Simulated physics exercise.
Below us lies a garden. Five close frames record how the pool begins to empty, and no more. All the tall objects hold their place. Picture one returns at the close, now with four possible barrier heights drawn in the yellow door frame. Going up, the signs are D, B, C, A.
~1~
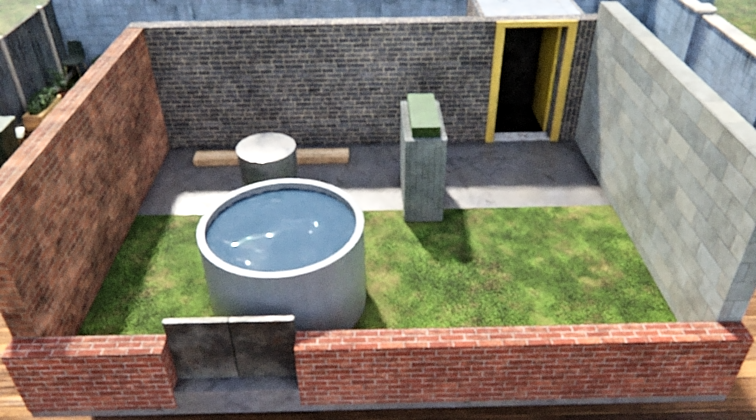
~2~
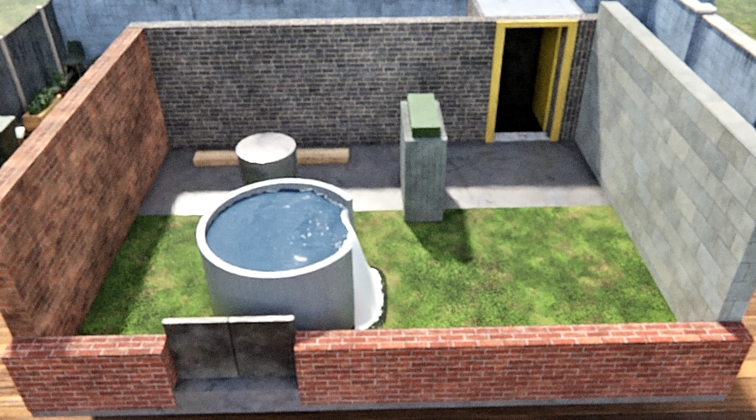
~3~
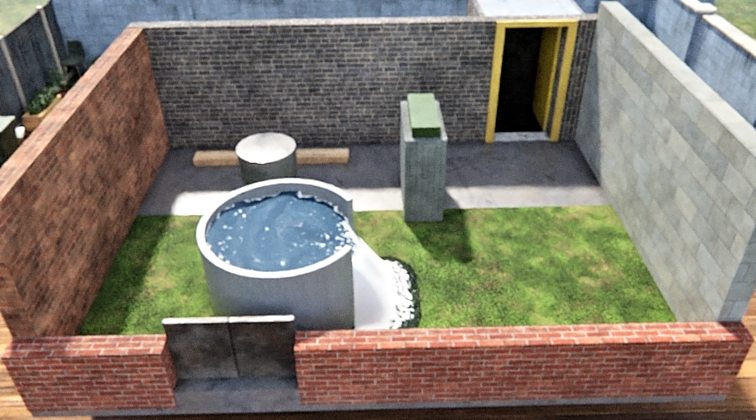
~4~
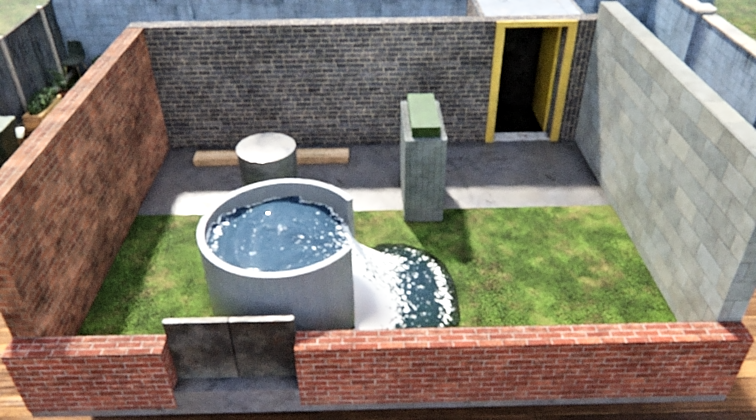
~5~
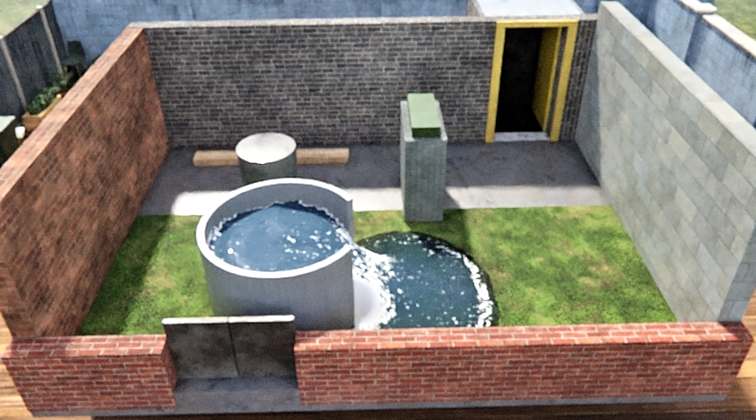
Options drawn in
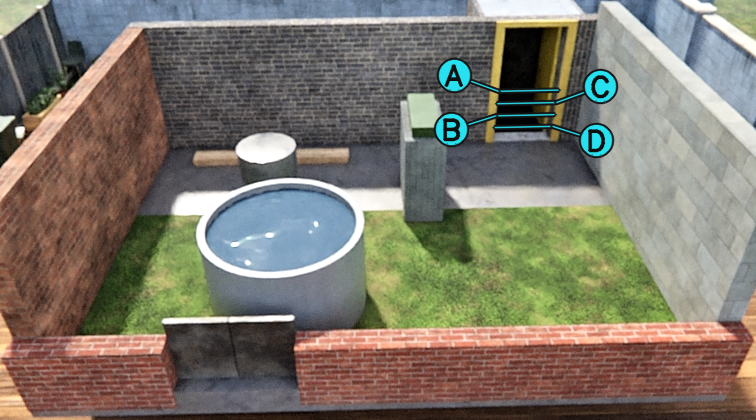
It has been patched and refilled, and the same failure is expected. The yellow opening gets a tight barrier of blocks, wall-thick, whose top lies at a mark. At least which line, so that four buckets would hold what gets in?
Use mark D.
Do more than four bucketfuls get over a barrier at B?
No, not at all.
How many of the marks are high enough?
All four.
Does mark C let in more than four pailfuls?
No.
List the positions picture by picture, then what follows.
Water in the pool at rest, its middle at (282, 229); foot of the yellow doorway at (521, 141); shut gate at (231, 329), in the first picture.
Front seen at (374, 277), 1 % of the ground wet, in the second picture.
Front seen at (411, 284), 3 % of the ground wet, in the third picture.
Front seen at (423, 256), 6 % of the ground wet, in the fourth picture.
Front seen at (489, 300), 11 % of the ground wet, in the fifth picture.
On the marked copy, A at (528, 90); B at (525, 115); C at (526, 103); D at (523, 126); from the bottom up D, B, C, A.
For mark A, nothing gets over.
For mark B, nothing gets over.
For mark C, nothing gets over.
For mark D, nothing gets over.
